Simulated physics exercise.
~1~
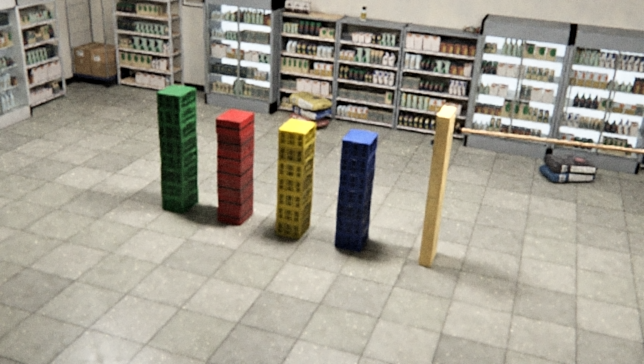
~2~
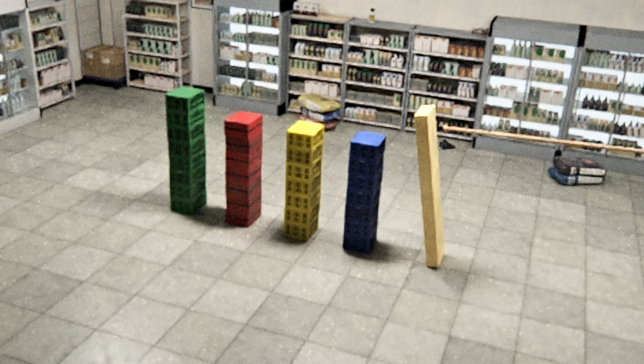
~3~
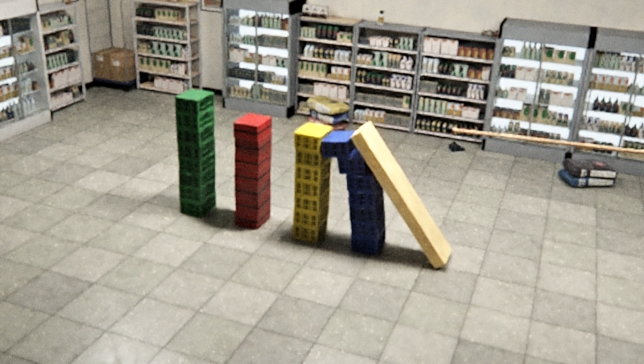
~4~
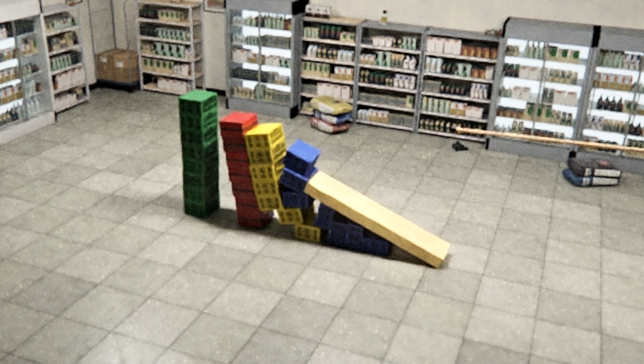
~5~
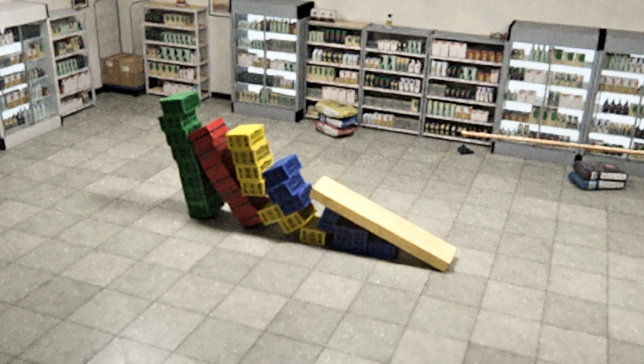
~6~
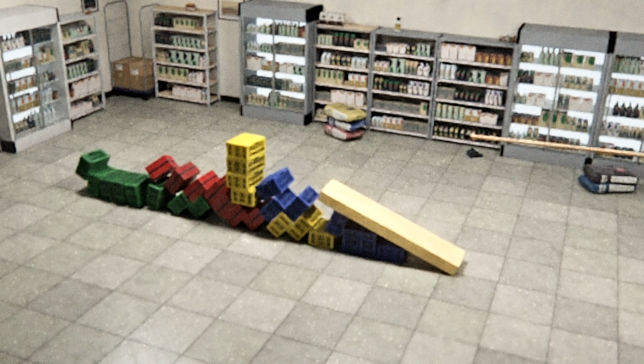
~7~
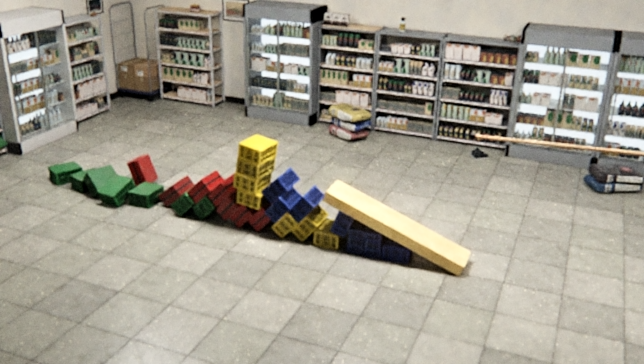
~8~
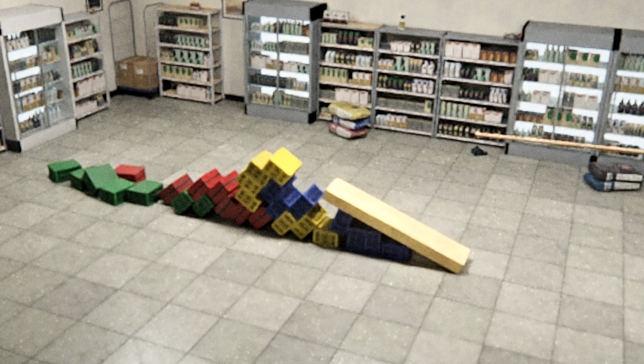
Wooden board toppling left into blue crate stack, knocking yellow, red and green stacks down in turn, leaving all four collapsed.
